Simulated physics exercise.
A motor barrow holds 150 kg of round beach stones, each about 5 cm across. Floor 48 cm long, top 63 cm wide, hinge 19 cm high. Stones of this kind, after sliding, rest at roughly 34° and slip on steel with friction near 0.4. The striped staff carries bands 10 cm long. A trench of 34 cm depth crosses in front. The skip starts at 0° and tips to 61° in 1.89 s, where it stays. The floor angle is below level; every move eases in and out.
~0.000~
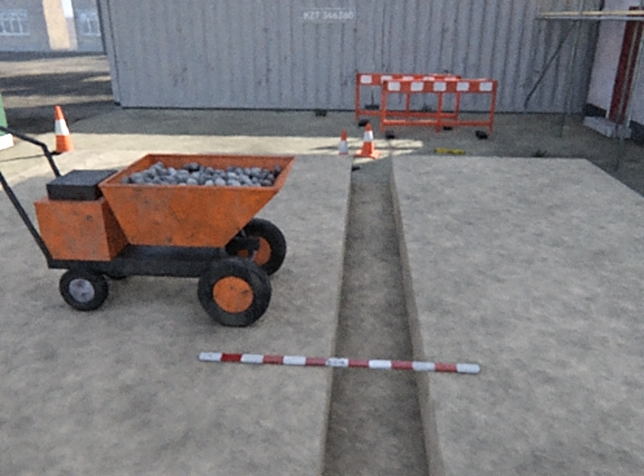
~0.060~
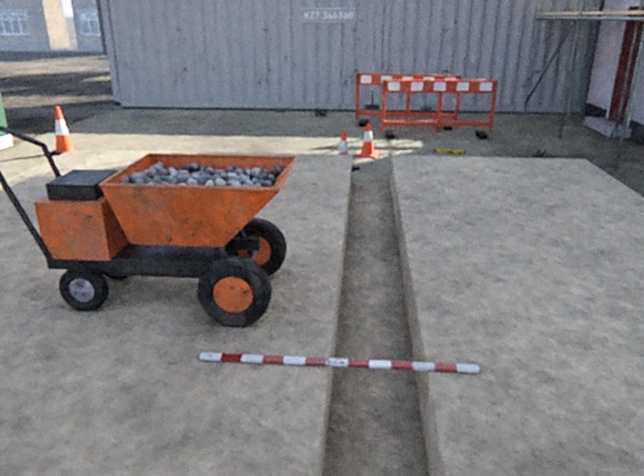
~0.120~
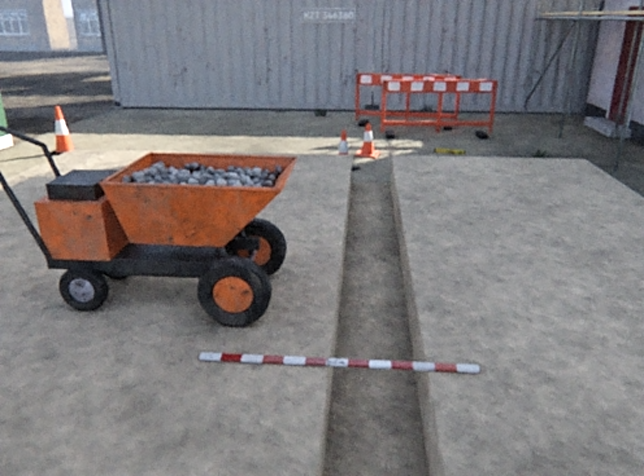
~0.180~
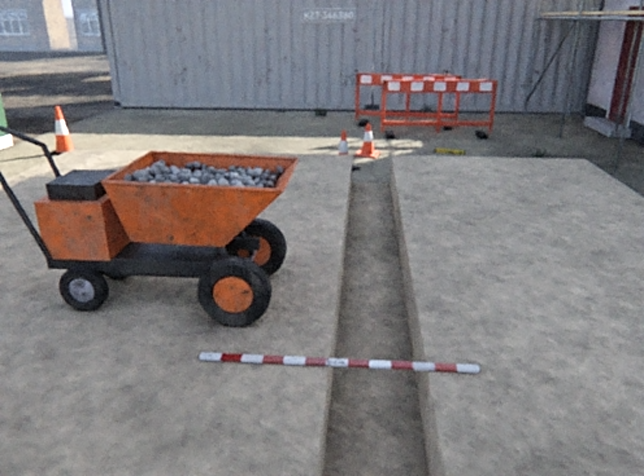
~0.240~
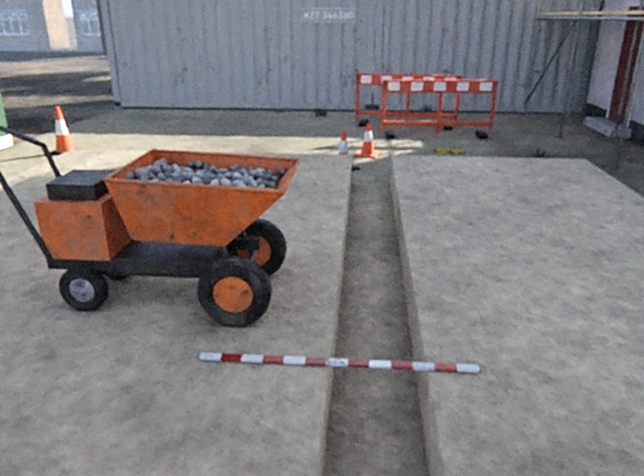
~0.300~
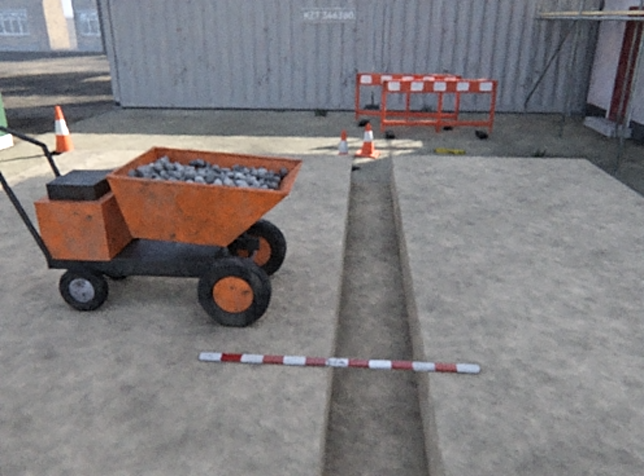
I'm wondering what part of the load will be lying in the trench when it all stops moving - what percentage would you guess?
I would guess about 95 per cent.
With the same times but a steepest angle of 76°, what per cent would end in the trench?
With that change, near 100 per cent.
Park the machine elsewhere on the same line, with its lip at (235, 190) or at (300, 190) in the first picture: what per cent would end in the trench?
Some 100 and some 75 per cent, in that order.
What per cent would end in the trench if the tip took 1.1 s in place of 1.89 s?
It would come to roughly 85 per cent.
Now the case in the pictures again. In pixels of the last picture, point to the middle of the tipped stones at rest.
At about pixel (385, 343) in the last view.
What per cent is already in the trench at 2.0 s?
I'd say near 45 per cent at that time.
After 1.4 s the floor is at 52°; 100 % in the skip; the foremost stones are at (356, 254).
After 2.0 s the floor is at 61°; 54 % in the skip, 43 % in the trench, 3 % past the trench; the foremost stones are at (456, 306).
After 2.3 s the floor is at 61°; 28 % in the skip, 66 % in the trench, 5 % past the trench; the foremost stones are at (501, 311).
After 4.3 s the floor is at 61°; 0 % in the skip, 95 % in the trench, 5 % past the trench; the foremost stones are at (517, 306).
